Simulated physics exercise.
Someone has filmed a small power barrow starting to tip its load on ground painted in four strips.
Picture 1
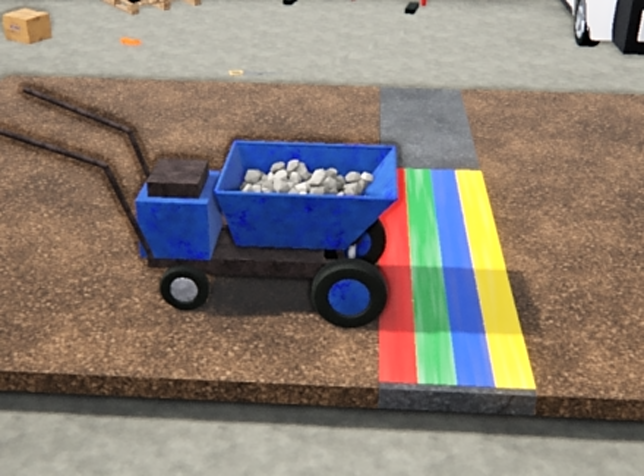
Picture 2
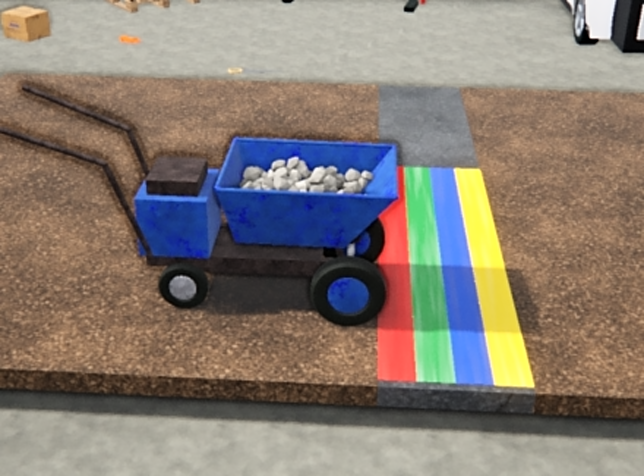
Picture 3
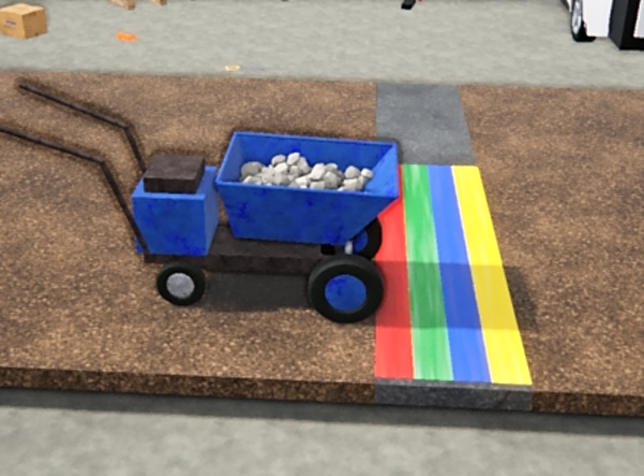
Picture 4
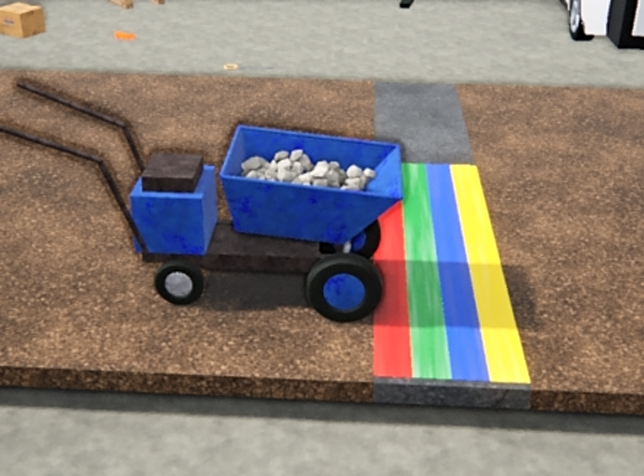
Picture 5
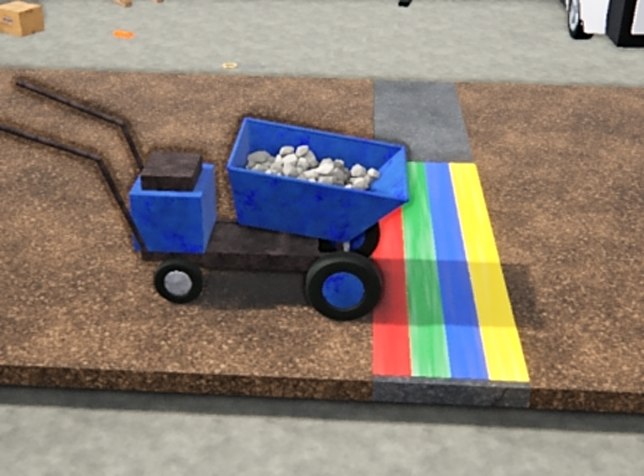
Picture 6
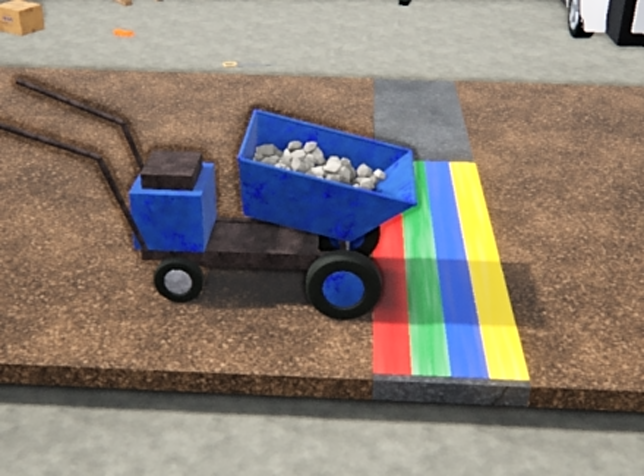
On a brown, speckled raised surface with grey floor around it, the view looks down from the side, drifting very slightly. A blue power barrow with black handles at left carries pale broken stones in its skip, its front wheels beside red, green, blue and yellow strips. The skip starts level, then its left end rises a little and its lip shifts slightly right, stones still inside.
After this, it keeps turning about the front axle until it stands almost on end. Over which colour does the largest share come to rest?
Most lies over the yellow band.
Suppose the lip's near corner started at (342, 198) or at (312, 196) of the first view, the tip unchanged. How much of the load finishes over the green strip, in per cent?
First some 30, then 30 per cent.
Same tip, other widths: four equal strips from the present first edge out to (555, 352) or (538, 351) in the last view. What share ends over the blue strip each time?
Near 40 % and 30 %.
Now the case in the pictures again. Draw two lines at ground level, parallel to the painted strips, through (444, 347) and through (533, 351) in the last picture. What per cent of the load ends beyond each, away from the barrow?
Roughly 80 per cent, and 20 per cent.
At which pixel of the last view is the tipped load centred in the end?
Near (493, 289).
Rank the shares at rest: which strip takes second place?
Next in line is that blue strip.
Just after the last frame, skip tipped steeply; every one in the skip.
A moment on, skip tipped steeply; almost all in the skip; about a tenth over the blue strip; just a few over the yellow strip.
Further on, skip tipped right over; roughly a third in the skip; about a tenth over the blue strip; roughly a third over the yellow strip; roughly a quarter off the paint.
When it is over, skip tipped right over; about a tenth in the skip; not one over the red strip; just a few over the green strip; roughly a quarter over the blue strip; roughly a third over the yellow strip; roughly a quarter off the paint.
